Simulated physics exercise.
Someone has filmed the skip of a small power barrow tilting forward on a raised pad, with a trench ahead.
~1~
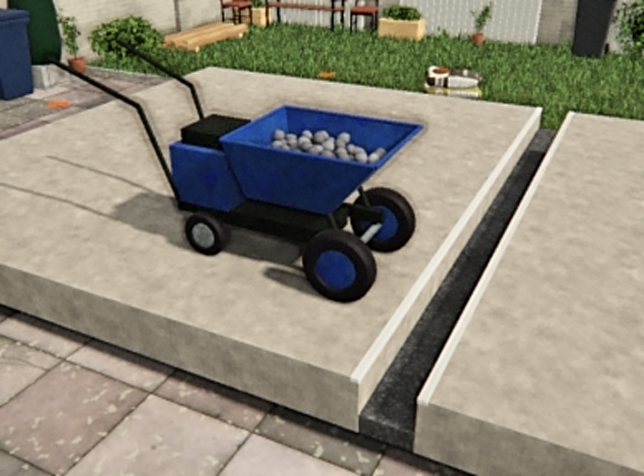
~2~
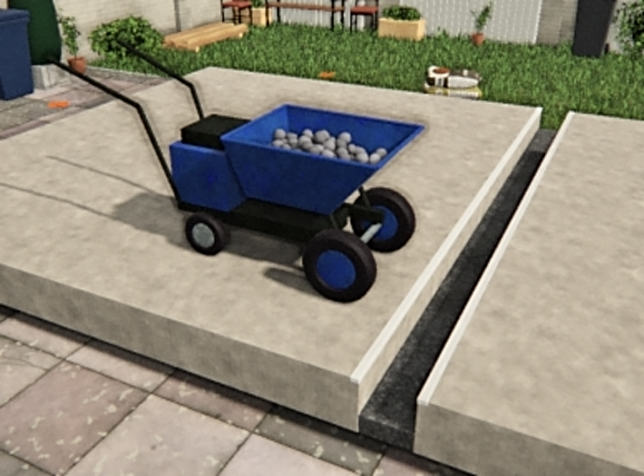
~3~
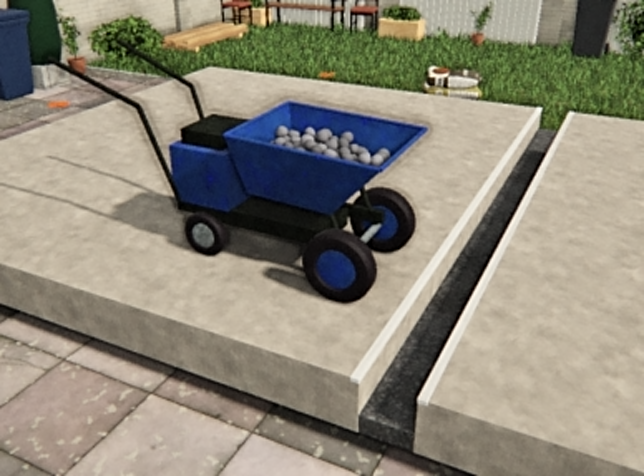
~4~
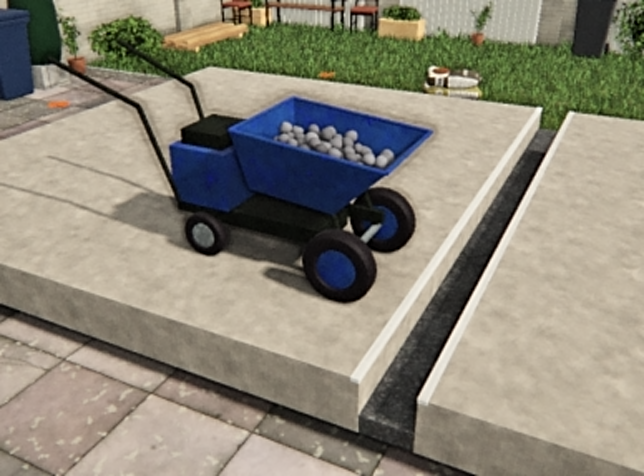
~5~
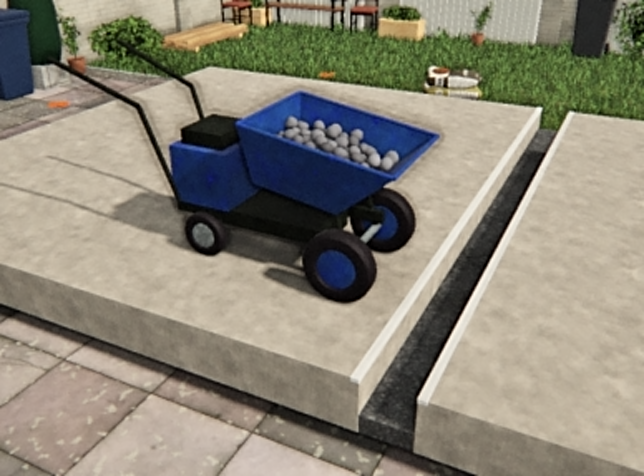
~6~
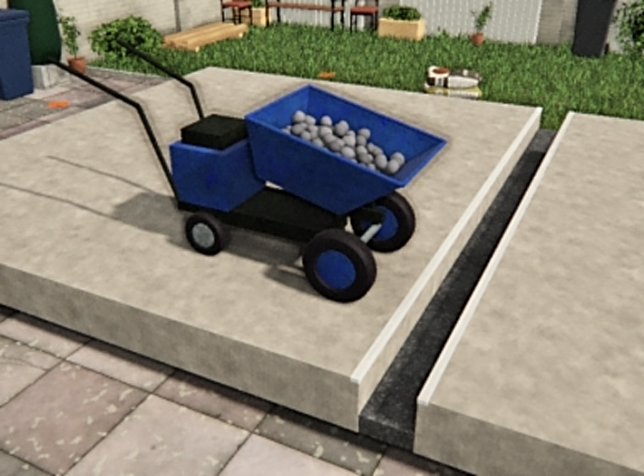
A blue power barrow's skip, loaded with round grey cobbles, sat level at first, then slowly tilted forward a little to the right while its wheels stayed put on the raised pad beside a narrow trench.
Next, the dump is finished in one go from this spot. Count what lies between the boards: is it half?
The trench ends with less than half of it.
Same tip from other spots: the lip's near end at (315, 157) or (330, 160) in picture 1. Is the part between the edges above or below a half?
First over half, then more than half.
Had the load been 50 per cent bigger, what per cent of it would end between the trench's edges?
About 0 per cent.
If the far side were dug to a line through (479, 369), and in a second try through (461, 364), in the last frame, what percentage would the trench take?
Roughly 60 per cent, and 30 per cent.
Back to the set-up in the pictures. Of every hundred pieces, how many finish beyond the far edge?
Roughly 90 in a hundred.
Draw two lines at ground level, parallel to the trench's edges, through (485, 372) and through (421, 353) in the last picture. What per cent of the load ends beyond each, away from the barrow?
About 50 and 90 per cent.
Soon after the last picture, skip tipped well over; all in the skip.
A little later, skip tipped steeply; most in the skip; a small part beyond it; a stray few falling.
Later still, skip tipped right over; a small part in the skip; a stray few in or heaped over the trench; most beyond it.
At rest, skip tipped right over; a small part in the skip; a small part in or heaped over the trench; most beyond it.
